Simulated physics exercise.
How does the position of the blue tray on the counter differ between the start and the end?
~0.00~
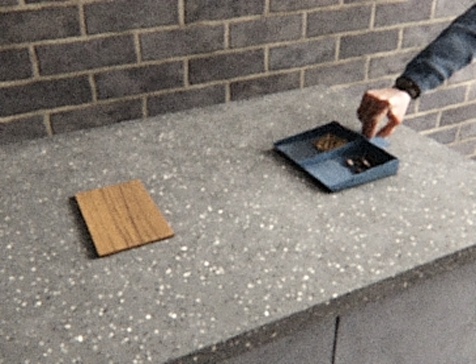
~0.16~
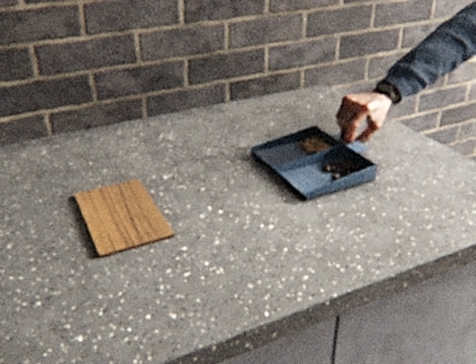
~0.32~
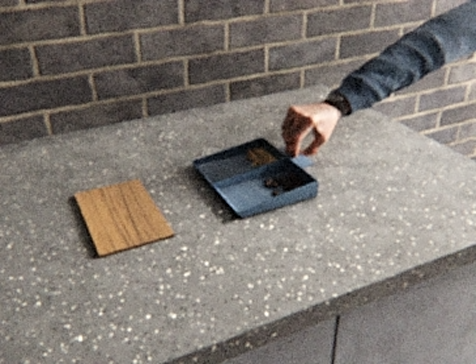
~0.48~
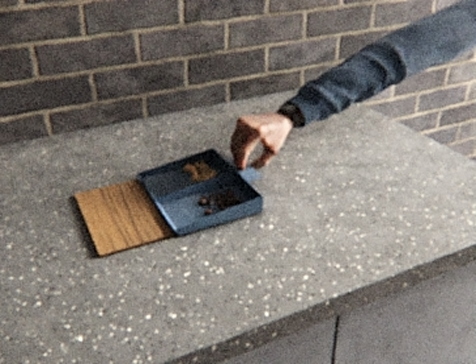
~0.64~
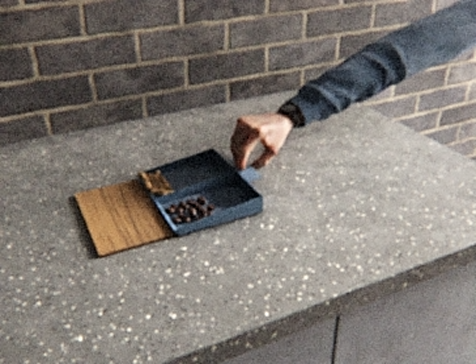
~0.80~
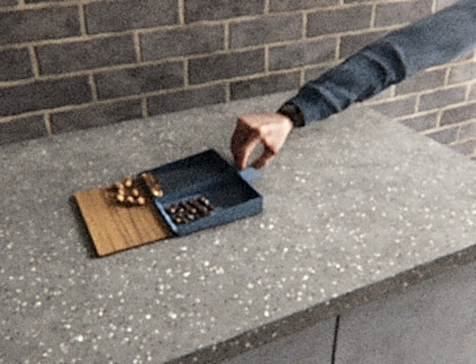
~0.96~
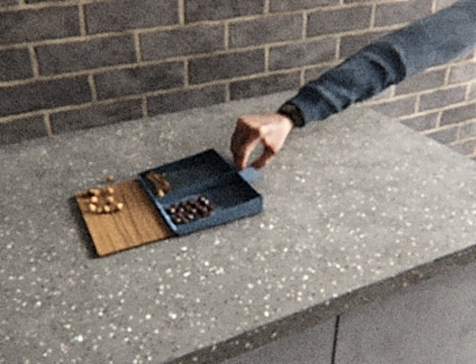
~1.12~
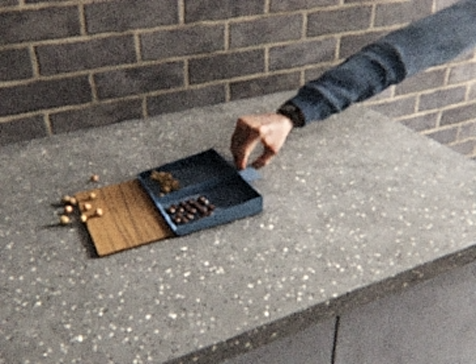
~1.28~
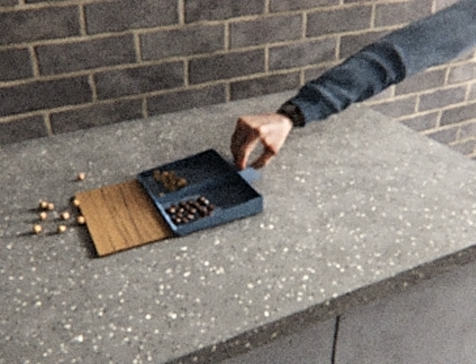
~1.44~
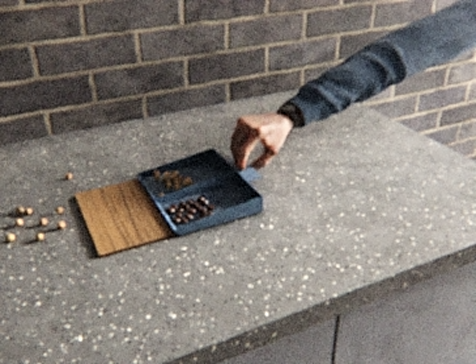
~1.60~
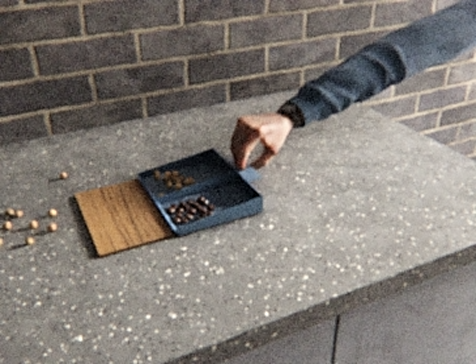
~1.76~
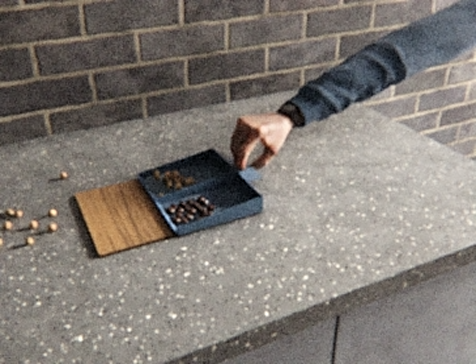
At the start the tray sits toward the right of the counter, well apart from the wooden board. At the end it is farther left and a little nearer the viewer, resting against the board.
